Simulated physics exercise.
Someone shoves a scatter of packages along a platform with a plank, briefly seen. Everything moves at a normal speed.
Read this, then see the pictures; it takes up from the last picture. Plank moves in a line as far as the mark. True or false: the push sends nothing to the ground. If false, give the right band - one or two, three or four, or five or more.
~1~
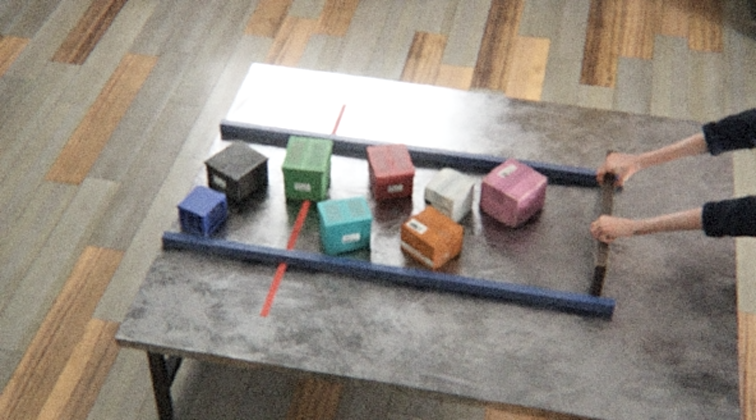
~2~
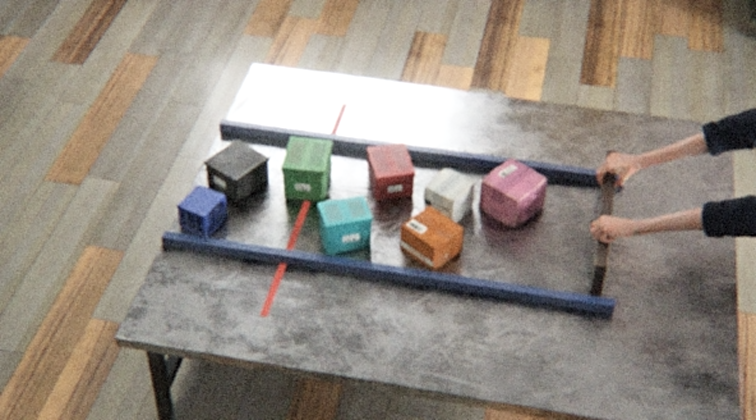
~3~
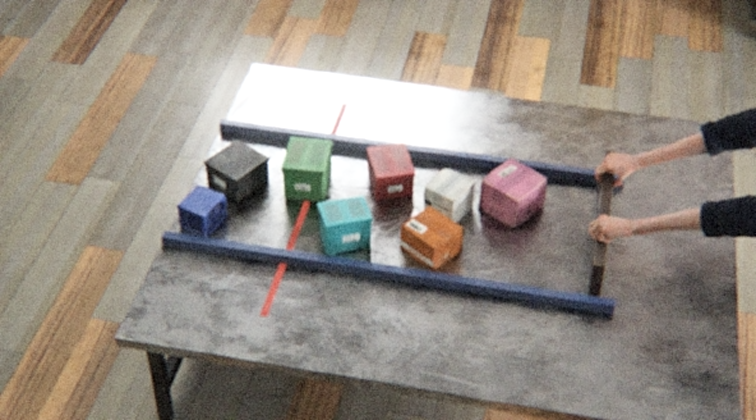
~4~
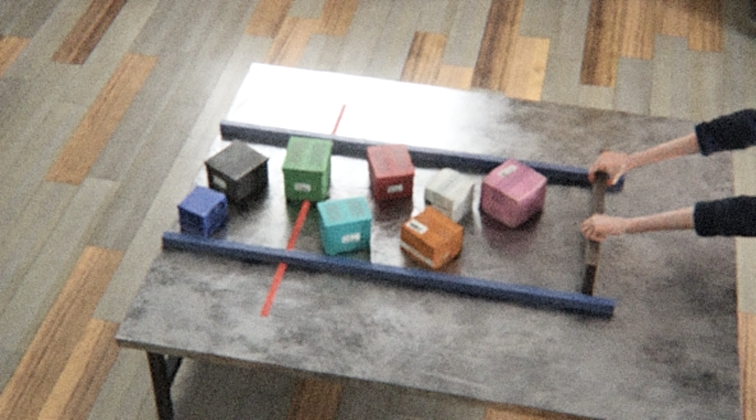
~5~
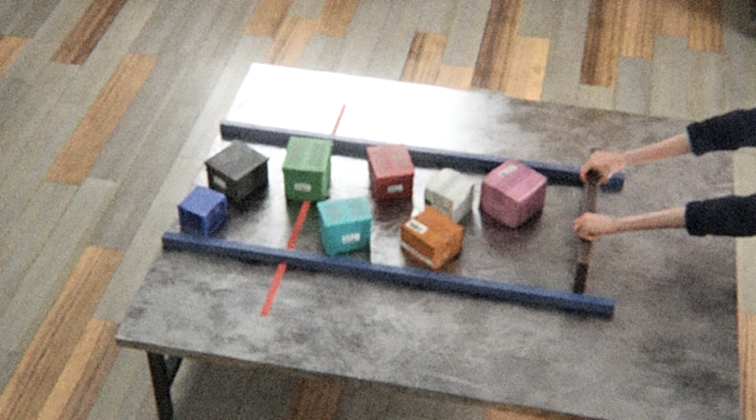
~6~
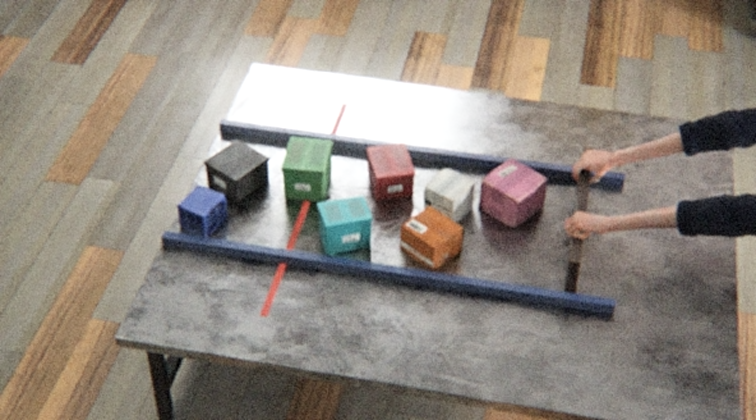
False, one or two.
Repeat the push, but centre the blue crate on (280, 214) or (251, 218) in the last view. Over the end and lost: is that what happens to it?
Taking the two places in order, it is safe and then is safe.
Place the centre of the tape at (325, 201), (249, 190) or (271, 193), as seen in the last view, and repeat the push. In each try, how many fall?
Going through them in order, you'd see 1, 5 and 3.
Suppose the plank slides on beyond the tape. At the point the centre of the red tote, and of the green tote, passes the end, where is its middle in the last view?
I'd say about (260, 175) for the first one and about (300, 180) for the second.
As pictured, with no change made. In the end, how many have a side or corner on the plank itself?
That would be 3 of them.
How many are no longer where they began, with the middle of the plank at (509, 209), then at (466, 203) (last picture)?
So far 2, and 4 at the second.
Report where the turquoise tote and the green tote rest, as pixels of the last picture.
The turquoise tote comes to rest at (231, 203), and the green tote comes to rest at (210, 156).
Soon after, none off yet; blue crate at rest near (203, 211); black tote at rest near (238, 171); green tote at rest near (308, 170).
In the end, the number that fall off is one or two; gone, black tote.
